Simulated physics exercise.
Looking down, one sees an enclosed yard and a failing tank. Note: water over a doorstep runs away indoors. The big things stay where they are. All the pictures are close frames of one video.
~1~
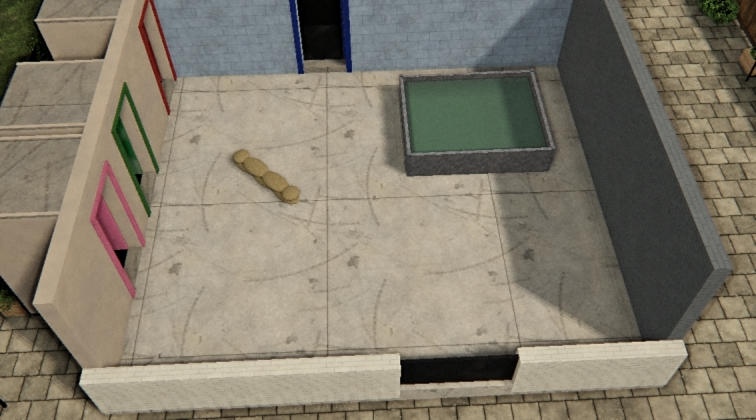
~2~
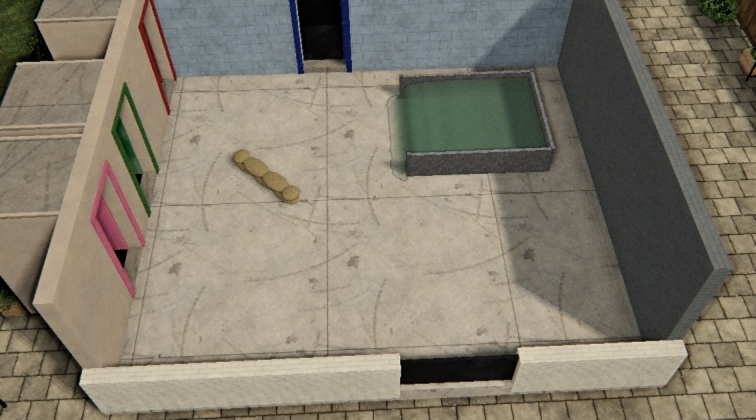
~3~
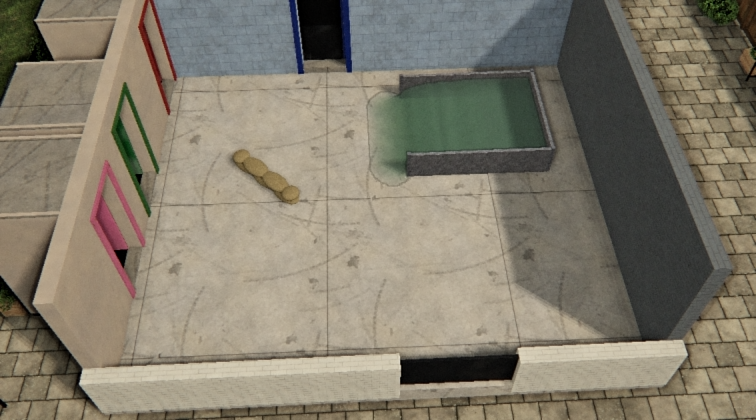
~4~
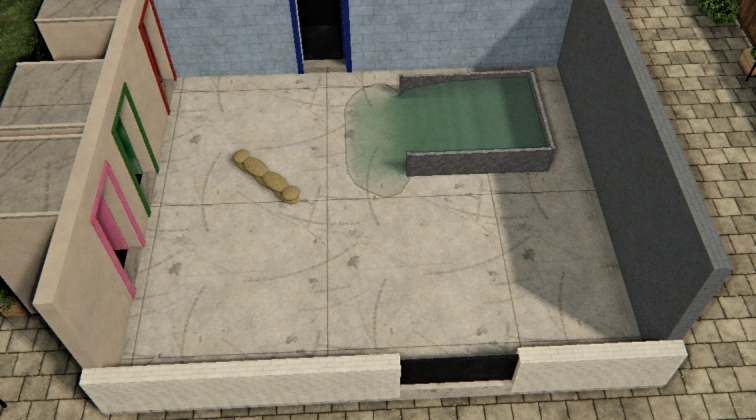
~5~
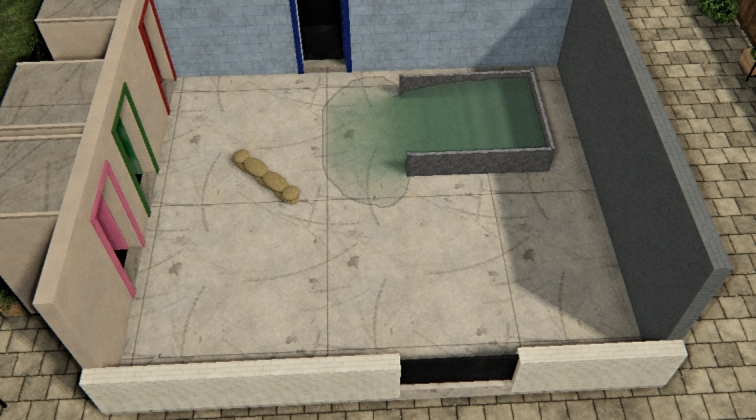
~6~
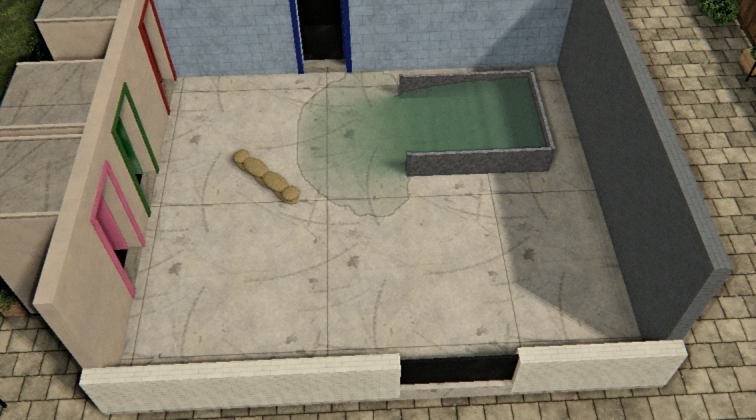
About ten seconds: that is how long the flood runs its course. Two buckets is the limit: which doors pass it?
My prediction: Green door: Within two buckets; blue door: Within two buckets; pink door: Within two buckets; red door: Exceeds two buckets.
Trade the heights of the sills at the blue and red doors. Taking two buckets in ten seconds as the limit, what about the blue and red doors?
As I see it, blue overshoots while red overshoots.
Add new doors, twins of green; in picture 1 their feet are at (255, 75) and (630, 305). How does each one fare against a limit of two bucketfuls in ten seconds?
Goes past it, then falls short.
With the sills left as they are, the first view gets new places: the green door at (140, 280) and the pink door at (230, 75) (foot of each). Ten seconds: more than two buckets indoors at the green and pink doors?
I'd say green falls short, while pink overflows.
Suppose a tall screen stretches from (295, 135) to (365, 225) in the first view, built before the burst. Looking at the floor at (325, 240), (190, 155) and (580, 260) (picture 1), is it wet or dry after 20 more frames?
Log, spots one to three: Spared; swamped; spared.
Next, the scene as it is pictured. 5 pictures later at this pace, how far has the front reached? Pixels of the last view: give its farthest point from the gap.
I'd go with roughly (203, 128).
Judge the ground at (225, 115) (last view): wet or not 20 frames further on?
Call it swamped.
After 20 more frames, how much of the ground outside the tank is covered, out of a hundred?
Near 45 in a hundred.
A moment on, water covers 25 % of the floor; the green door not reached, the blue door wet at the sill, nothing in, the pink door not reached, the red door not reached.
Next, water covers 30 % of the floor; the green door not reached, the blue door wet at the sill, nothing in, the pink door not reached, the red door wet at the sill, nothing in.
Then, water covers 45 % of the floor; the green door wet at the sill, nothing in, the blue door wet at the sill, nothing in, the pink door not reached, the red door far over two buckets in.
Later, water covers 65 % of the floor; the green door wet at the sill, nothing in, the blue door wet at the sill, nothing in, the pink door wet at the sill, nothing in, the red door far over two buckets in.
In the end, water covers 85 % of the floor; the green door wet at the sill, nothing in, the blue door wet at the sill, nothing in, the pink door wet at the sill, nothing in, the red door far over two buckets in.
